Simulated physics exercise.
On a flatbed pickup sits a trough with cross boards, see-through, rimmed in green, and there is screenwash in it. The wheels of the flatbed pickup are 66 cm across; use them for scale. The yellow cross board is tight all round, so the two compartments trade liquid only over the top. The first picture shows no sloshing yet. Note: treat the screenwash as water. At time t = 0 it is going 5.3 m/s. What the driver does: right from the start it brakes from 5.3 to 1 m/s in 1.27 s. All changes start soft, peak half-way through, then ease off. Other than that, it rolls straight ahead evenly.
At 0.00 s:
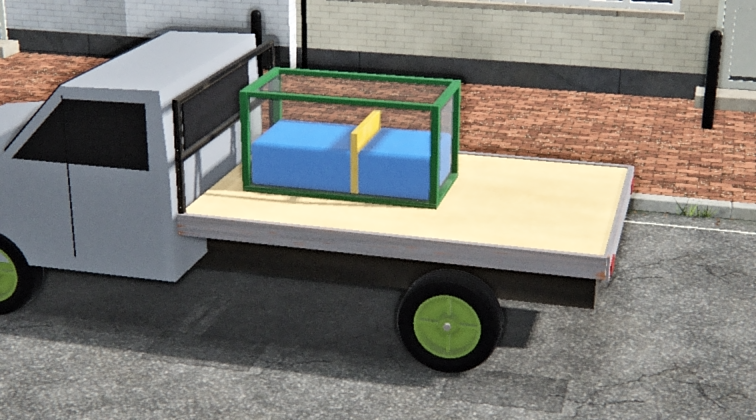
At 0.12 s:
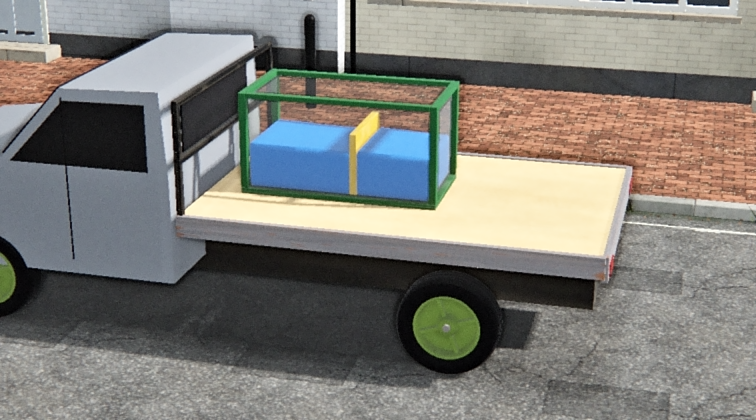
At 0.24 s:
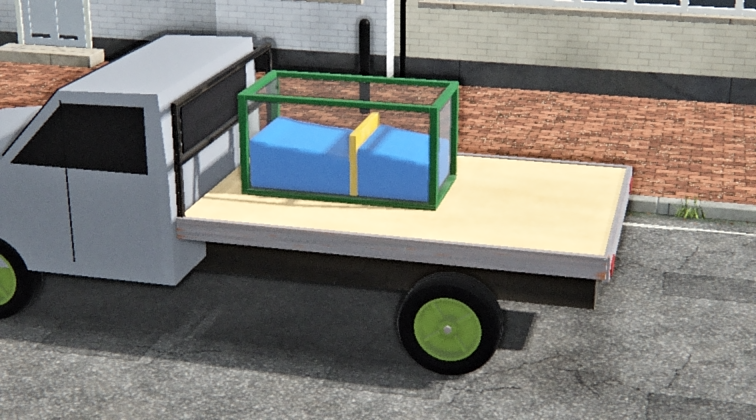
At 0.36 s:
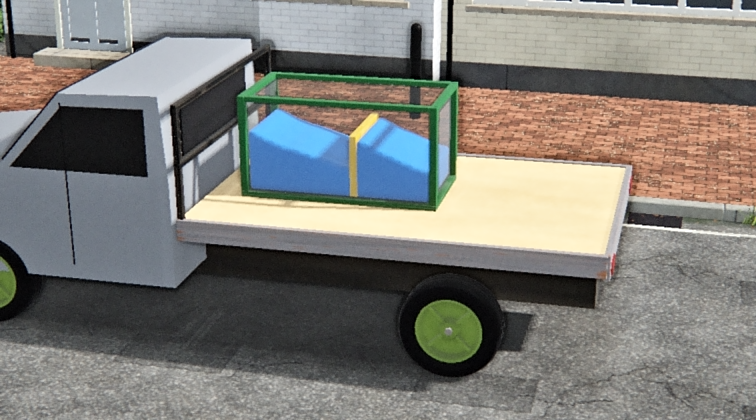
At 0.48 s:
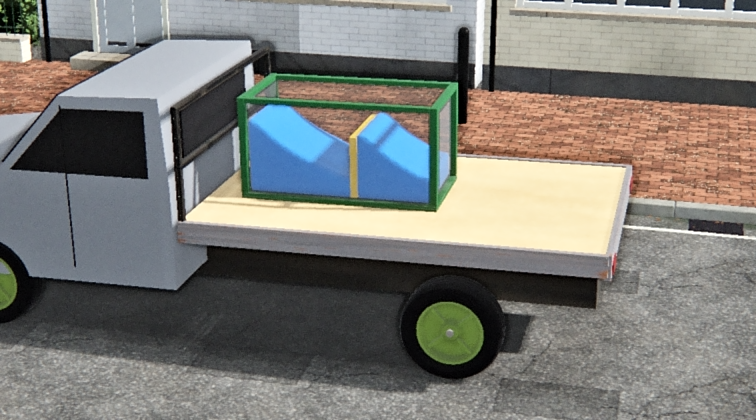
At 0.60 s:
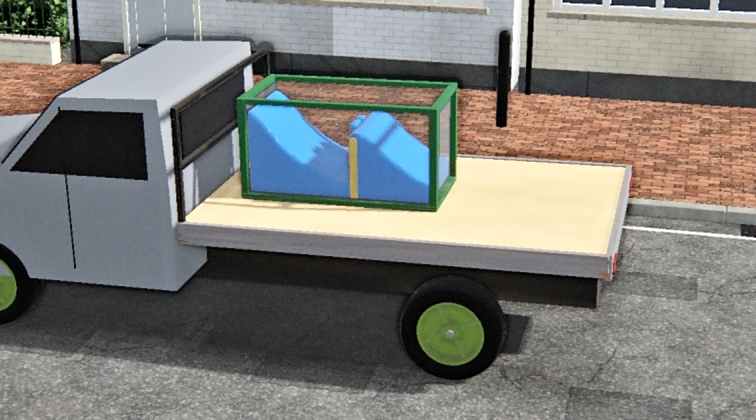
A grey flatbed pickup rolled left along a street past a brick pavement, and the blue liquid in its green-rimmed, see-through tank, flat at first, sloped up toward the left on both sides of a yellow divider.
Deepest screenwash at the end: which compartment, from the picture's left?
The first one from the left.
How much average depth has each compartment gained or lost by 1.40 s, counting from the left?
From the left, up 1 cm and down 2 cm.
Then, 0.90 s in, left to right it is 31, 28 cm deep.
Then, 1.40 s in, left to right it is 31, 28 cm deep.
Then, 1.90 s in, left to right it is 31, 28 cm deep.
Then, 4.26 s in, left to right it is 31, 28 cm deep.
